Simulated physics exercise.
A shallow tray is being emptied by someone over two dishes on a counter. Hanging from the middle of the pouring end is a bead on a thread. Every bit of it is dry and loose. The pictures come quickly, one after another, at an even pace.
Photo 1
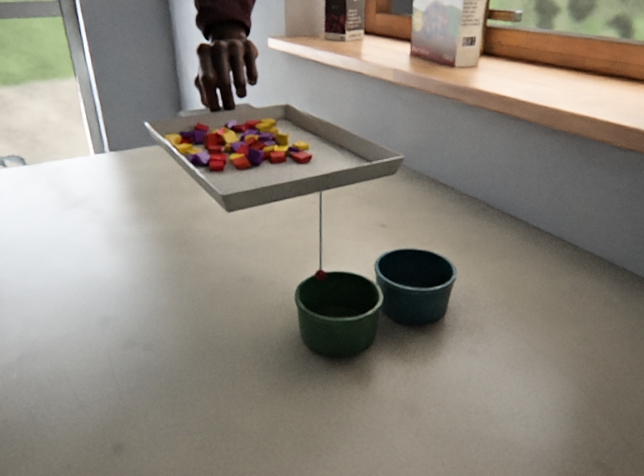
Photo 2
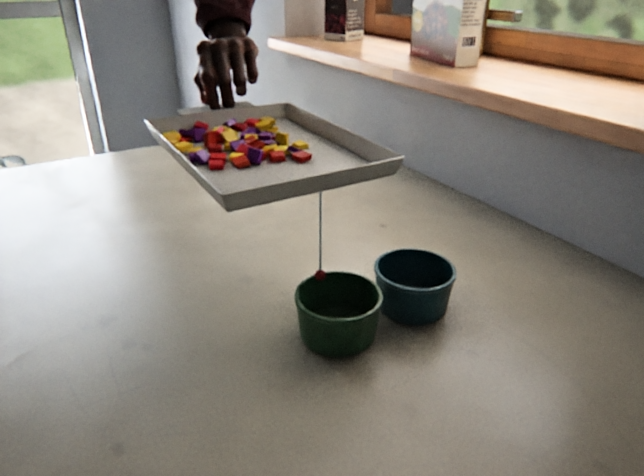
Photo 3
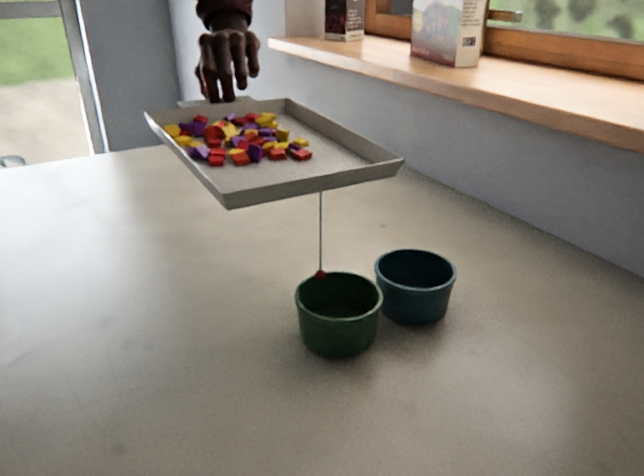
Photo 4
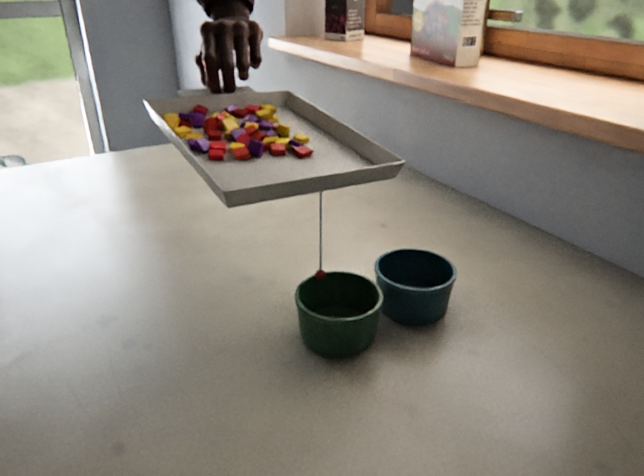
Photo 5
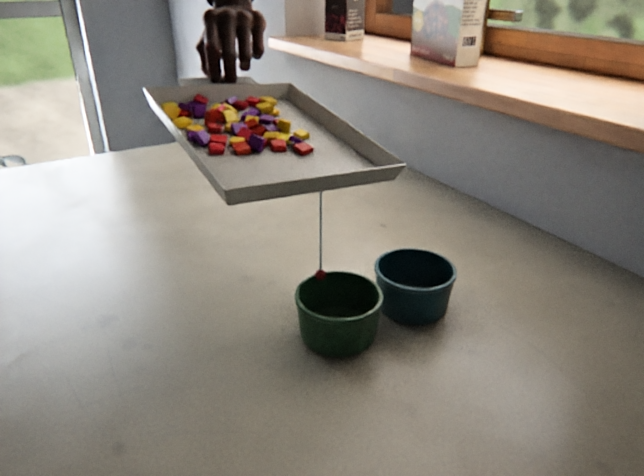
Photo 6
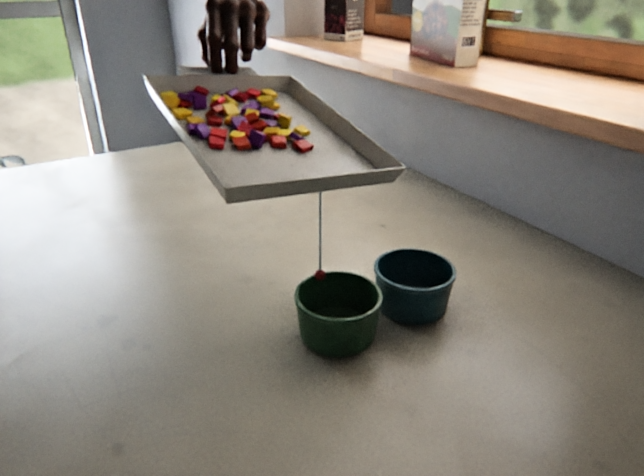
A pale shallow tray scattered with red, yellow and purple tiles is held above a gray counter, seen from slightly above, beside a wooden windowsill. A red bead hangs on a thread from its near end by a green dish, with a blue-green dish behind to the right. A hand gradually raises the far end, the near edge dips slightly rightward, and the camera stays still.
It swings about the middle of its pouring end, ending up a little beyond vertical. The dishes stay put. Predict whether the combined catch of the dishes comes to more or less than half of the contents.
The combined catch is more than half.
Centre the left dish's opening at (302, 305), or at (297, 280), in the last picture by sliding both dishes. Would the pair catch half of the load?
Try 1: The greater share; try 2: A lesser share.
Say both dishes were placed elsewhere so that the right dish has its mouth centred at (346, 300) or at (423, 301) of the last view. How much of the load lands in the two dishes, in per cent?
Roughly 20% the first time and 10% the second time.
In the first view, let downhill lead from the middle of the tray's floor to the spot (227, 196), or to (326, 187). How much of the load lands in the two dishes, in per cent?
Respectively 0 % and 30 %.
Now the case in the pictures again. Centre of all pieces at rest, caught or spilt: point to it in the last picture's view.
I'd say the middle ends up at about (392, 301).
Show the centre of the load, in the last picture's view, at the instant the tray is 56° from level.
I'd put the middle of the pieces at roughly (351, 159).
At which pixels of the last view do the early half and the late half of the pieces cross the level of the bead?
First roughly (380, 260), then roughly (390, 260).
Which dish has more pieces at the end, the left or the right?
Looking at the end state, it is the right-side one.
Just after the last frame, tray tipped steeply; every one on the tray.
A moment on, tray tipped right over; the larger part on the tray; about a tenth in the right dish; just a few outside both.
Further on, tray tipped past a quarter turn; roughly a quarter in the left dish; roughly half in the right dish; roughly a quarter outside both.
When it is over, tray tipped past a quarter turn; roughly a quarter in the left dish; roughly half in the right dish; roughly a quarter outside both.
